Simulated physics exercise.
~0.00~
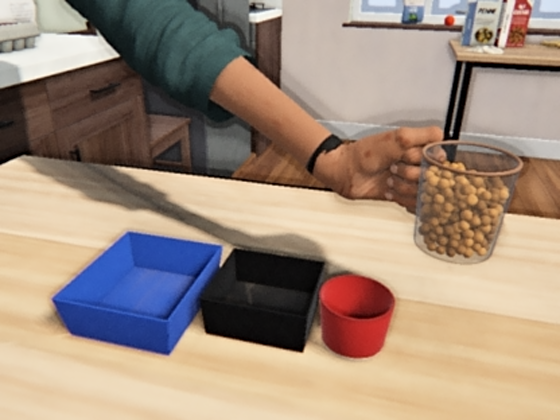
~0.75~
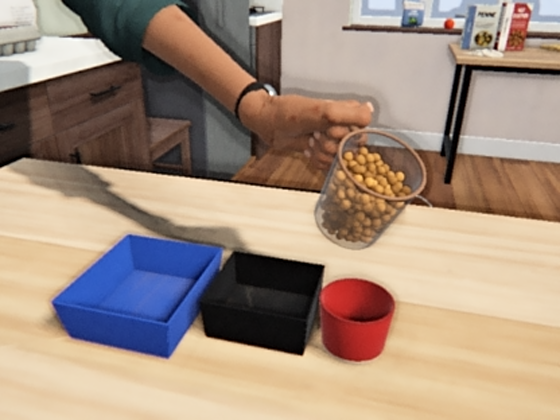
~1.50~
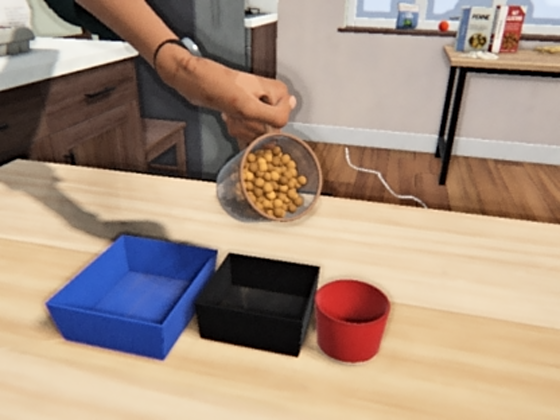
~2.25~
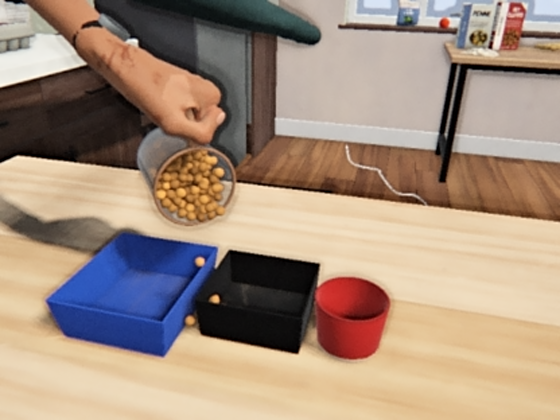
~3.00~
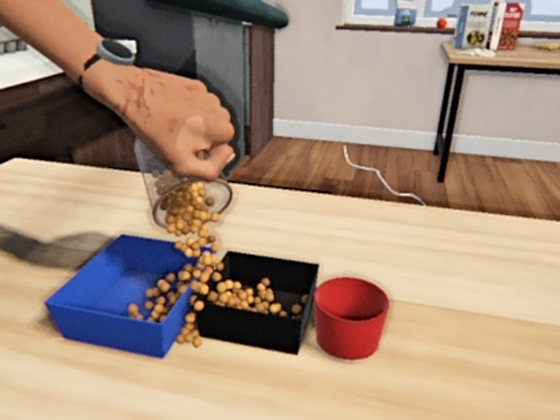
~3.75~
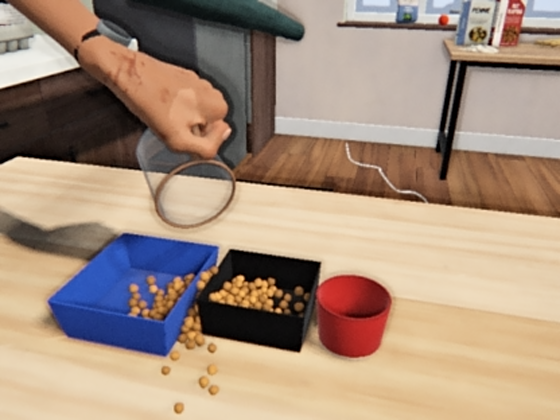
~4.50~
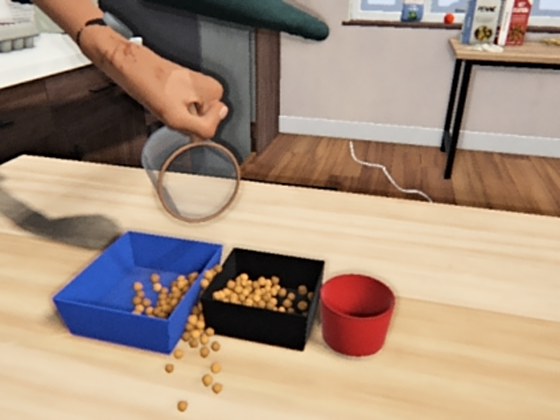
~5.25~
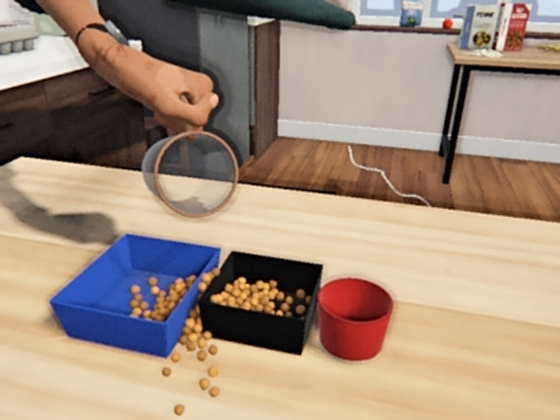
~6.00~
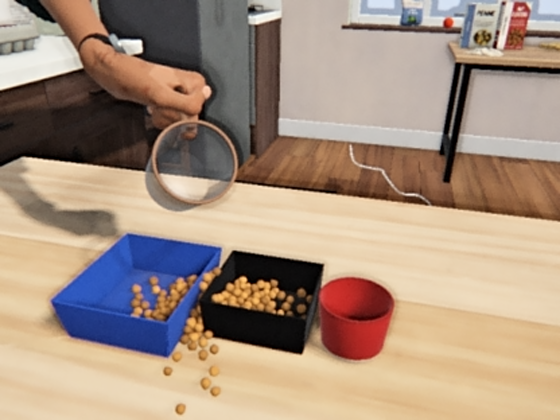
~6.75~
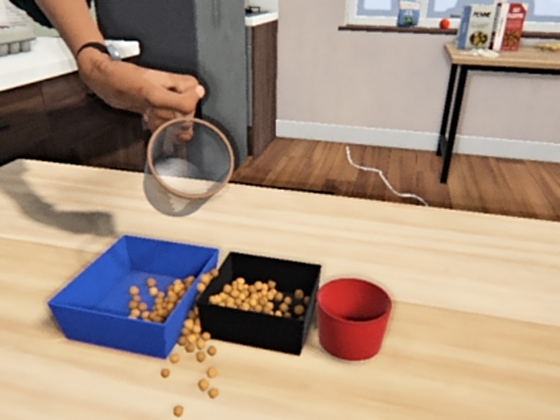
An arm in a dark green sleeve holds a clear cup full of roasted chickpeas at the right of a pale wooden table, seen from slightly above in a kitchen. In front stand a blue tin on the left, a black tin in the middle and a small red dish on the right. The hand carries the cup left while tipping it, and chickpeas spill over the gap between the tins. They pour into both until the cup is empty, then the hand tilts it partly back. Chickpeas lie in both tins and scattered between and before them, while the red dish stays empty.
